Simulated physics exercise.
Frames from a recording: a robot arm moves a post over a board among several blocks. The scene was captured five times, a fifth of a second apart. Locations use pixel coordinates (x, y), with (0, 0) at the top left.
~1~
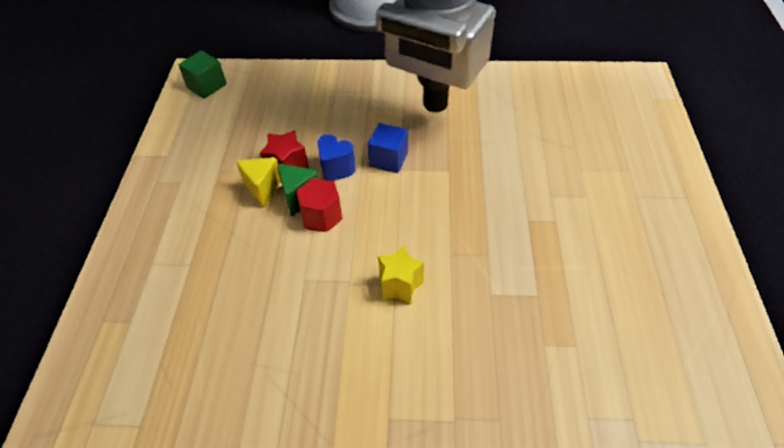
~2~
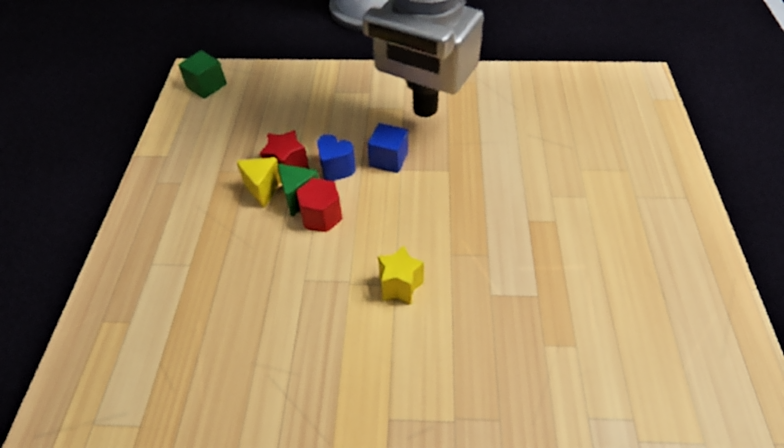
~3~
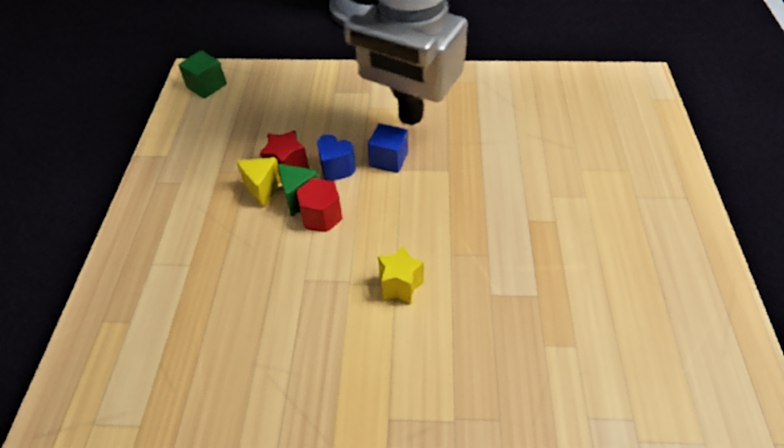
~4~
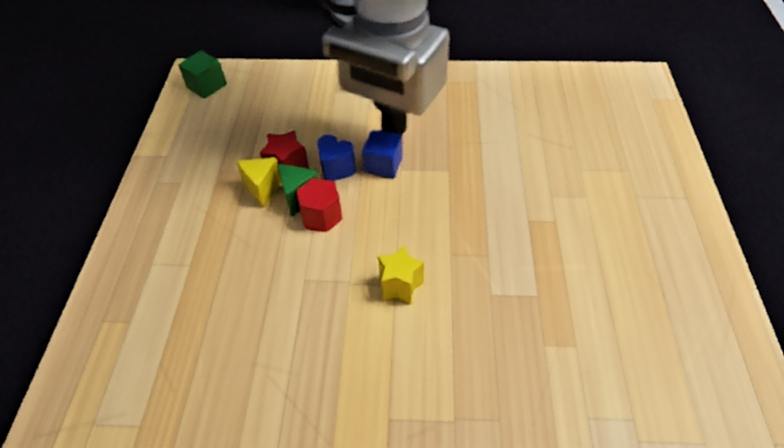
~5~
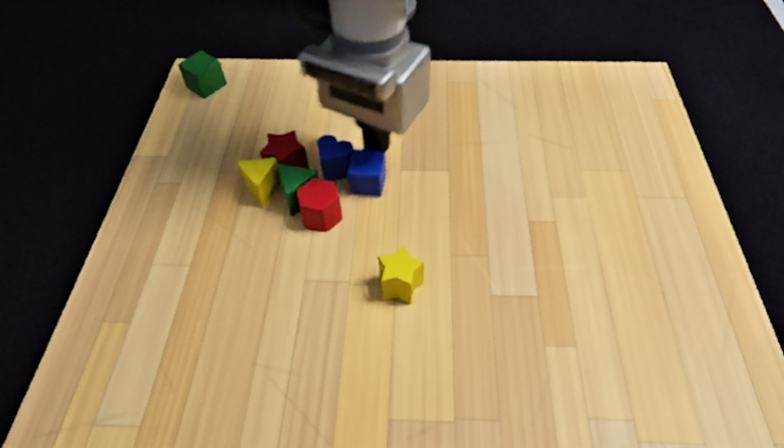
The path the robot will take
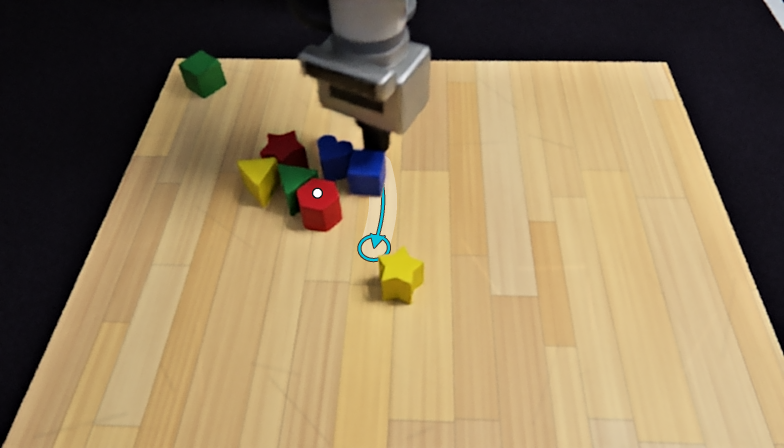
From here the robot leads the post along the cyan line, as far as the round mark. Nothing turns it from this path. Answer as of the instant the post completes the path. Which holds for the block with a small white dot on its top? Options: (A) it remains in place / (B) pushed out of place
Answer: B.
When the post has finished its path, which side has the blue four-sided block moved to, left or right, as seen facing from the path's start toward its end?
It goes toward the right-hand side.
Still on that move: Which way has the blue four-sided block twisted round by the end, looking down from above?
From the top: Clockwise.
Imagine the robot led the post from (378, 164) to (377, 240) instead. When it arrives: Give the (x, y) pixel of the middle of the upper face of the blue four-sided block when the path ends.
My prediction: (341, 215).
The drawn path runs from (378, 164) through (383, 190) and (382, 218) to (374, 248); the dot is on the red six-sided block.
What follows on the original path. One third of the way, post at (382, 174); blue four-sided block at (358, 184), turned 50° clockwise.
Two thirds of the way, post at (380, 202); red six-sided block at (310, 199), turned 20° clockwise; blue four-sided block at (347, 206), turned 85° clockwise.
At the end, post at (373, 231); red six-sided block at (307, 202), turned 35° clockwise; blue heart-shaped block not moved; blue four-sided block at (340, 217), turned 100° clockwise.
